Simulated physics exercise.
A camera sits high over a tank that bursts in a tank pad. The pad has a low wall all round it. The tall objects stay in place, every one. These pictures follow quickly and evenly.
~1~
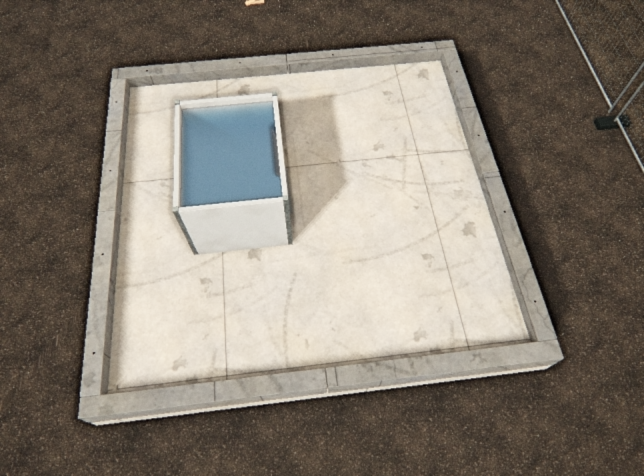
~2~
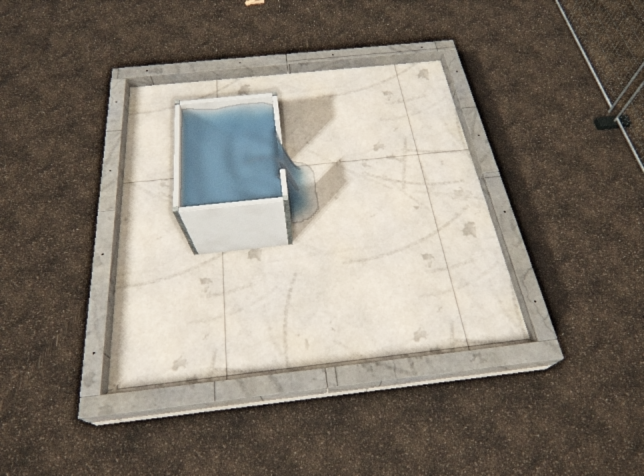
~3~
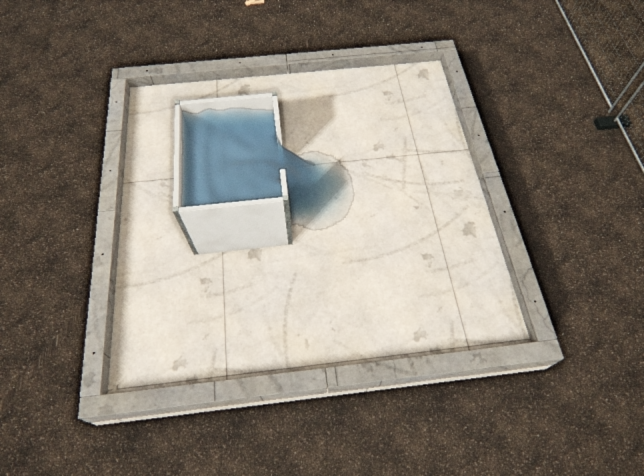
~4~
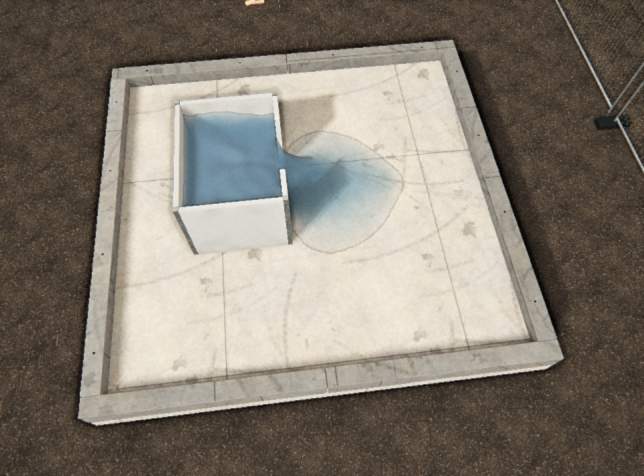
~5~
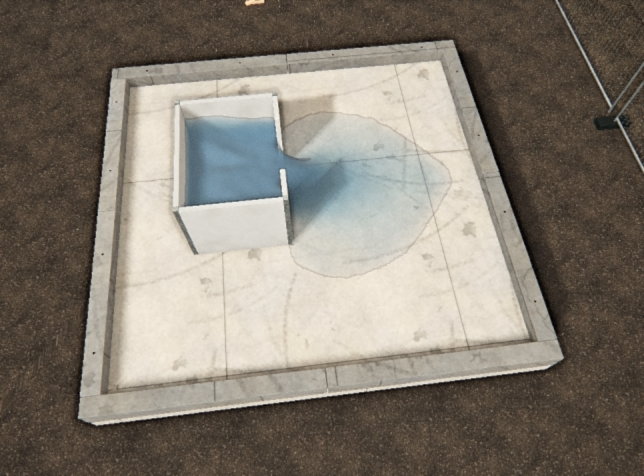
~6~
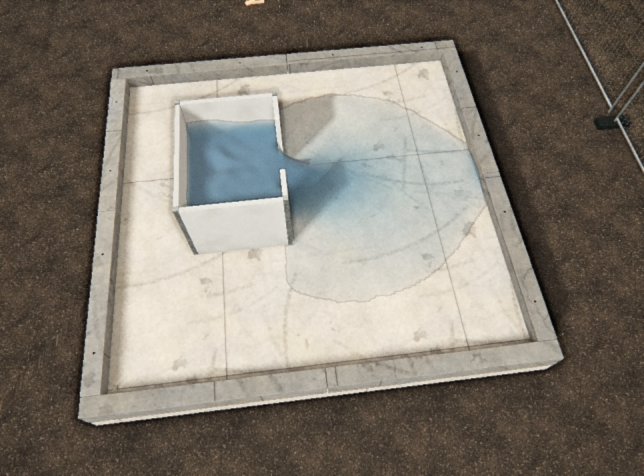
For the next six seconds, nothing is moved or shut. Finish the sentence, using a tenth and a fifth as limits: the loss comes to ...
The loss comes to between a tenth and a fifth.
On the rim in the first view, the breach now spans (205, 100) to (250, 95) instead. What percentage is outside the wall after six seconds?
Some 16 in a hundred.
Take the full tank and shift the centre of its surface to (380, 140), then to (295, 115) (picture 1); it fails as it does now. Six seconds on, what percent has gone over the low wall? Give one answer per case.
30%, then 18%.
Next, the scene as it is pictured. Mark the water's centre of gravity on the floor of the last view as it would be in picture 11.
Centre point: Around (302, 192).
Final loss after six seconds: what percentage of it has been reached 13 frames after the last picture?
About 85 per cent.
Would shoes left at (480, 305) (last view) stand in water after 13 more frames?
Short answer: Swamped.
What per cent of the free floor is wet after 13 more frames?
Estimate: Some 50 in a hundred.
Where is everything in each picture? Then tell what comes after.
The first frame shows still water in the tank at (230, 152).
In the second frame, water pours out at (281, 176) and has run to (299, 167).
In the third frame, the front is at (345, 176), out from the gap at (281, 178).
In the fourth frame, water pours out at (282, 179) and has run to (394, 174).
In the fifth frame, water pours out at (282, 179) and has run to (441, 170).
In the sixth frame, the front is at (467, 151), out from the gap at (282, 180).
A moment on, water covers 45 % of the floor; the low wall has let 0 % over.
Next, water covers 50 % of the floor; the low wall has let 2 % over.
Then, water covers 45 % of the floor; the low wall has let 10 % over.
Later, water covers 60 % of the floor; the low wall has let 12 % over.
In the end, water covers 80 % of the floor; the low wall has let 12 % over.
